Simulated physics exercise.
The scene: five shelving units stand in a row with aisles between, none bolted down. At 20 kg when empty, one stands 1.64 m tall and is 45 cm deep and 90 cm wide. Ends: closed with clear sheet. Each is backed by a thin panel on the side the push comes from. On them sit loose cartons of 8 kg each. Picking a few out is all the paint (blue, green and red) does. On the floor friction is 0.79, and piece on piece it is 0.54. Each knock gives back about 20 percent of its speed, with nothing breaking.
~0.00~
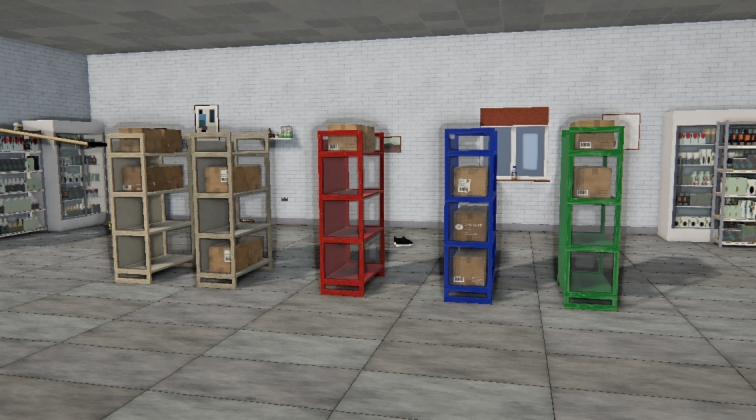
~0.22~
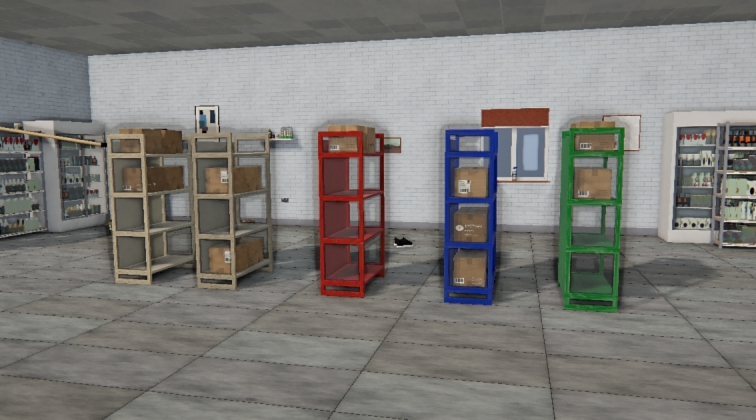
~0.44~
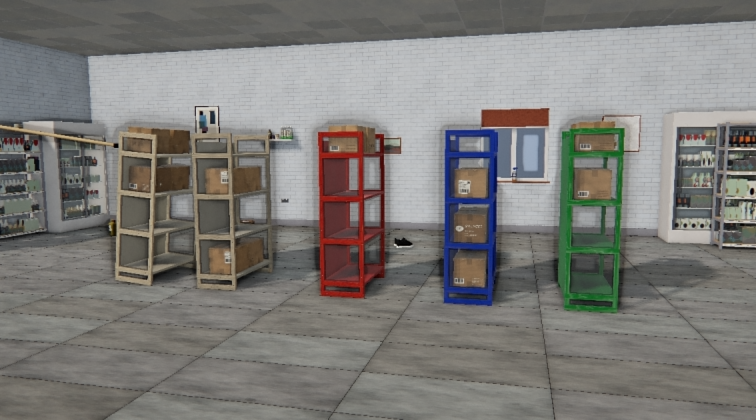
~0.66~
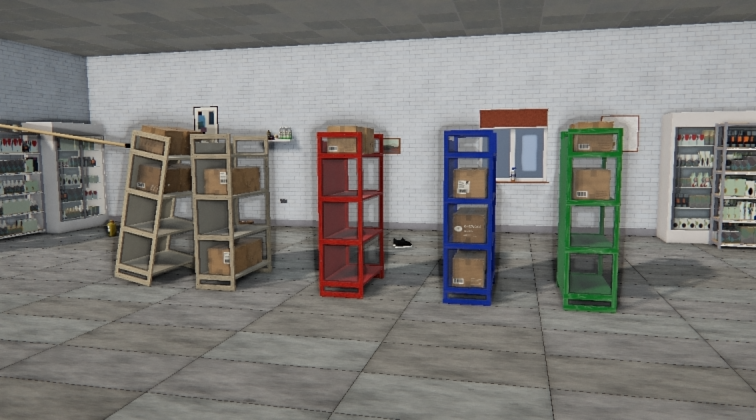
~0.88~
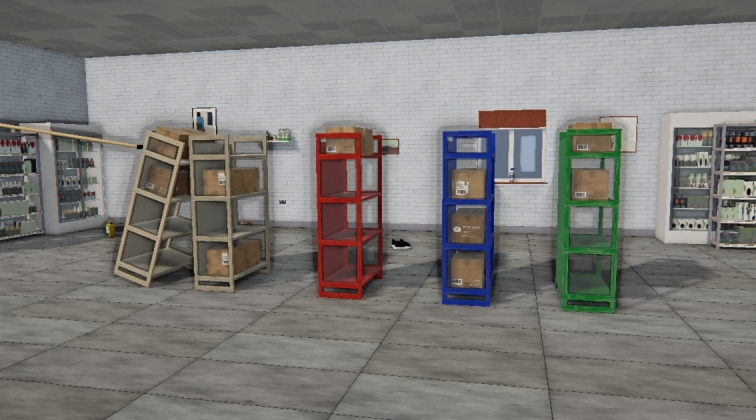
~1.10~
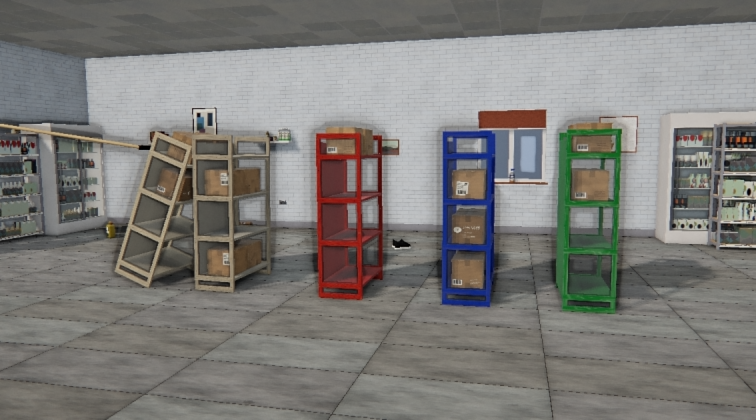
A long pole tilting the leftmost beige shelving unit rightward against its neighbour, while red, blue and green units stand still.
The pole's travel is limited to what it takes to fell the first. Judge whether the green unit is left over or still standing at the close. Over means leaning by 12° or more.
At the close the green unit is over.
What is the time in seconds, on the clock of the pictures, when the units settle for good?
5.5 s or so.
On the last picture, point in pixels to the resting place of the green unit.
In the final picture it sits close to (704, 282).
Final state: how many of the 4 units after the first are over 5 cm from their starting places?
Number shifted: 4.
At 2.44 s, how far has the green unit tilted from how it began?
Rotation: Approx. 0°.
By 2.44 s, 6 cartons spilt or dropped; 2 of the 4 other units over; green unit unmoved; red unit tilted 14°.
By 3.86 s, 12 cartons spilt or dropped; 4 of the 4 other units over; green unit tilted 35°; red unit tilted 61°.
When it is over (5.6 s), 16 cartons spilt or dropped; 4 of the 4 other units over; green unit lying flat; red unit tilted 68°; blue unit tilted 67°. Not one is left standing. In pixels of the last frame, middles, green unit near (704, 282), red unit near (444, 243).
